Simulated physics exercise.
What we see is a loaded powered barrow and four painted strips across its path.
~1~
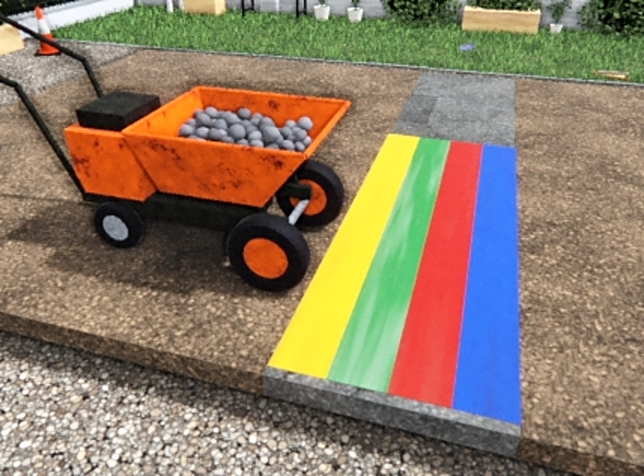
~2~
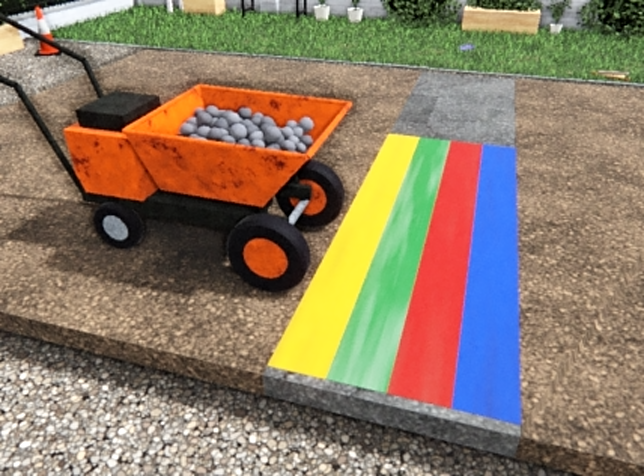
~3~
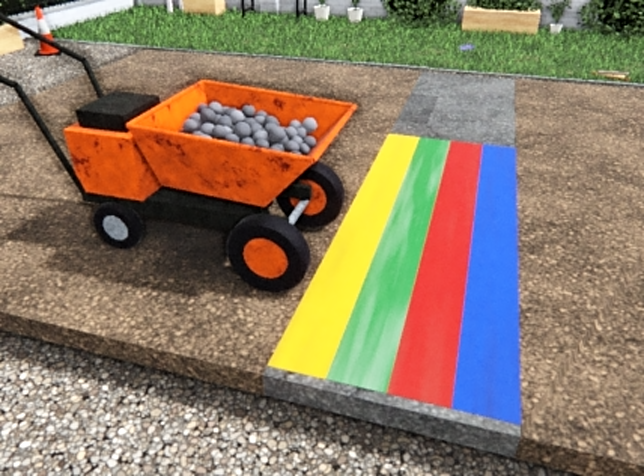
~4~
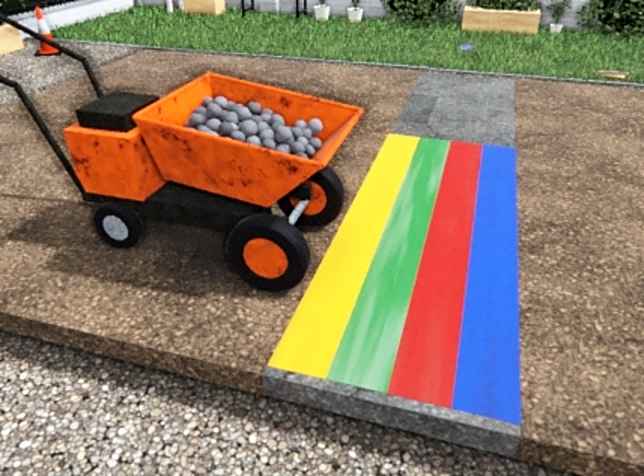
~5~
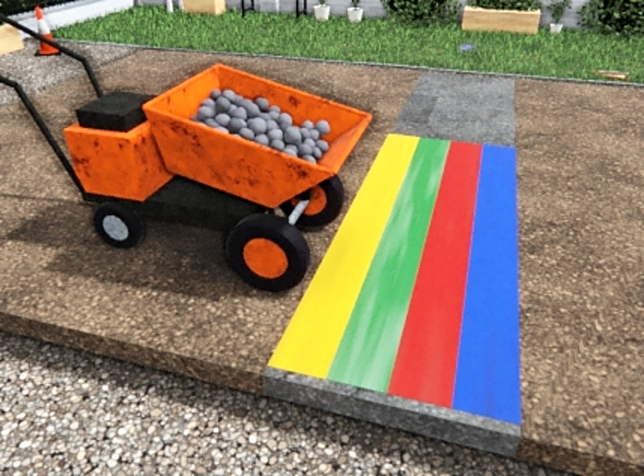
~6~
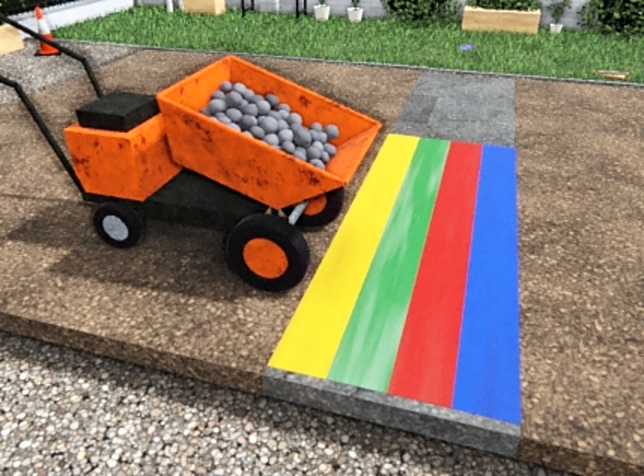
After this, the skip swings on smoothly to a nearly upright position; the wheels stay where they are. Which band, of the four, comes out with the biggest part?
The red band comes out ahead.
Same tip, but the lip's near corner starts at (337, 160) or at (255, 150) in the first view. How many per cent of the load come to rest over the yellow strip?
First spot 0 per cent, second spot 0 per cent.
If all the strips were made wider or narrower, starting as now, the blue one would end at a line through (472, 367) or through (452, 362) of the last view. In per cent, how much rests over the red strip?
Near 30 and then 20 in a hundred.
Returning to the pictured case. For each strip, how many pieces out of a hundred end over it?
So the yellow strip ends with 0 %, the green strip with 10 %, the red strip with 35 % and the blue strip with 15 %.
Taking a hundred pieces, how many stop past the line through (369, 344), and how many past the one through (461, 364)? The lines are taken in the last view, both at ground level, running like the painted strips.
Result, first then second: 70 %, 20 %.
Soon after the last picture, skip tipped steeply; all in the skip.
A little later, skip tipped right over; most in the skip; a small part over the green strip; about a quarter over the red strip; a stray few over the blue strip.
Later still, skip tipped right over; about a third in the skip; a small part over the green strip; about a third over the red strip; a small part over the blue strip; a small part off the paint.
At rest, skip tipped right over; about a third in the skip; none over the yellow strip; a small part over the green strip; about a third over the red strip; a small part over the blue strip; a small part off the paint.
